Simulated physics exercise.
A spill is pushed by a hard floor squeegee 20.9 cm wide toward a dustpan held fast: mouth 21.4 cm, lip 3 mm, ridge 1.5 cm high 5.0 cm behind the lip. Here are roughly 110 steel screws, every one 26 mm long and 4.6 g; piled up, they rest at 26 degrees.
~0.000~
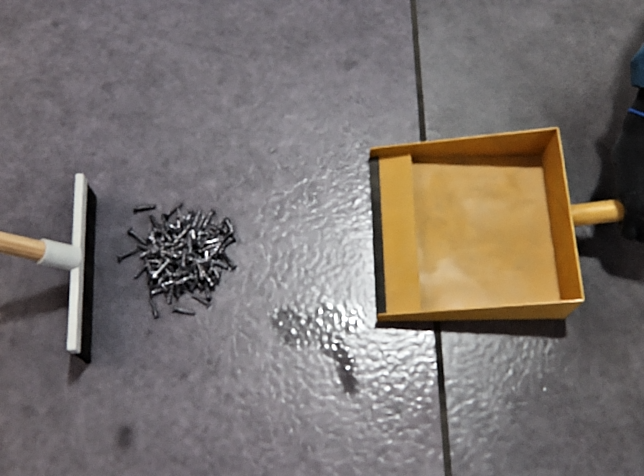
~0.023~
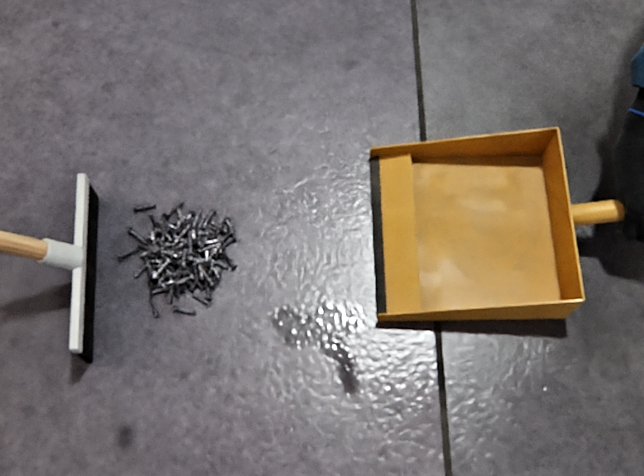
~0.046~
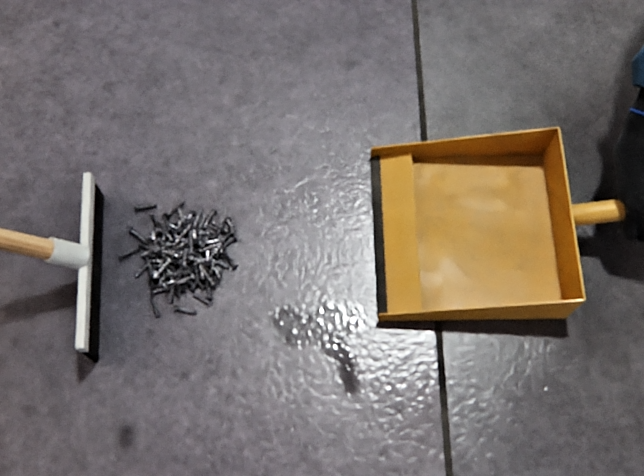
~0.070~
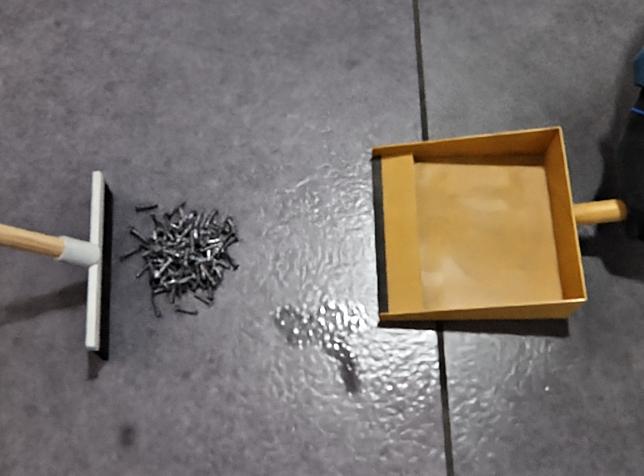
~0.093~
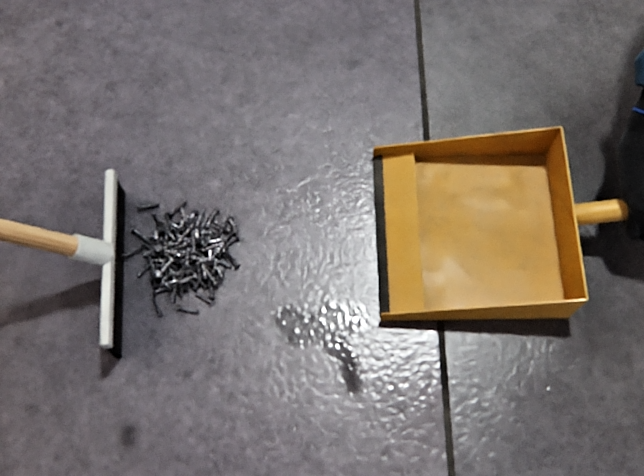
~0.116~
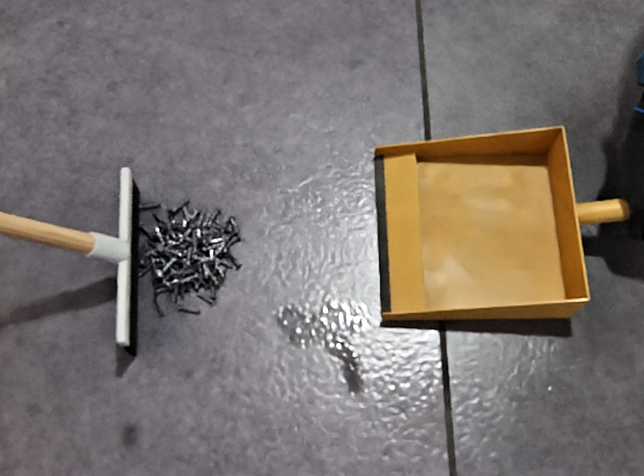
A heap of small dark steel screws lies on a grey tiled floor, seen from above, with a shiny, rippled patch and dark marks beside it. To the right sits a mustard-yellow dustpan with a dark lip and wooden handle, its open side facing the heap. From the left, a white squeegee with a black blade and wooden handle slides rightward, slowly at first, reaching the nearest screws and slightly shifting a few.
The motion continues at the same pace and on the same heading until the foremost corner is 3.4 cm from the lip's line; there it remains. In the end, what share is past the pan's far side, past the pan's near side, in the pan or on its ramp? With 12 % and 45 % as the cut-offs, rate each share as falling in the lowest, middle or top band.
Bands: Past the pan's far side in the lowest band; past the pan's near side in the lowest band; in the pan or on its ramp in the middle band.
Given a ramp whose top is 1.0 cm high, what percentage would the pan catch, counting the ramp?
With that ramp, near 30 per cent.
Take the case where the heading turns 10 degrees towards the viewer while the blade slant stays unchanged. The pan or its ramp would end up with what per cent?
It comes to roughly 20 in a hundred.
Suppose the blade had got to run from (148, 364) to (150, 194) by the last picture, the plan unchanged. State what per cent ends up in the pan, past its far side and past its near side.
That ends as pan 30, far 0, and near 20.
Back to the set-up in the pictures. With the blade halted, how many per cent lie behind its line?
Estimate: Near 0 %.
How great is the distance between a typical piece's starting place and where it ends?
I'd say near 24 cm.
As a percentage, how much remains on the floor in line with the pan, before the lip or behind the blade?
Share there: About 65 %.
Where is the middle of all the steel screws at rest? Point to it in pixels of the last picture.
Somewhere around (372, 229) in the final frame.
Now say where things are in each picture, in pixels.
In the first picture, blade from (75, 349) to (82, 181), moved 0.0 cm, 0 of the pieces shifted so far; middle of the pieces at (182, 251); pan at (479, 234).
In the second picture, blade from (77, 348) to (84, 181), moved 0.2 cm, 0 of the pieces shifted so far; middle of the pieces at (183, 251).
In the third picture, blade from (83, 347) to (90, 180), moved 0.8 cm, 0 of the pieces shifted so far; middle of the pieces at (183, 251).
In the fourth picture, blade from (93, 346) to (99, 179), moved 1.7 cm, 0 of the pieces shifted so far; middle of the pieces at (185, 250).
In the fifth picture, blade from (107, 344) to (112, 177), moved 3.1 cm, 0 of the pieces shifted so far; middle of the pieces at (186, 250).
In the sixth picture, blade from (123, 341) to (127, 175), moved 4.7 cm, 4 of the pieces shifted so far; middle of the pieces at (187, 250); pan at (484, 233). Its pace works out near 0.71 m/s, heading 7 degrees away from the viewer's side.
After 0.30 s, middle of the blade 16 cm from the lip; 0 % over the lip, far side 0 %, near side 0 %.
After 0.42 s, middle of the blade 8 cm from the lip; 0 % over the lip, far side 0 %, near side 0 %.
After 0.67 s, middle of the blade 4 cm from the lip; 30 % over the lip, far side 5 %, near side 0 %.
By 1.2 s all is still; far side 5 %, near side 0 %, pan 30 %, in front of the lip or behind the blade 65 %.
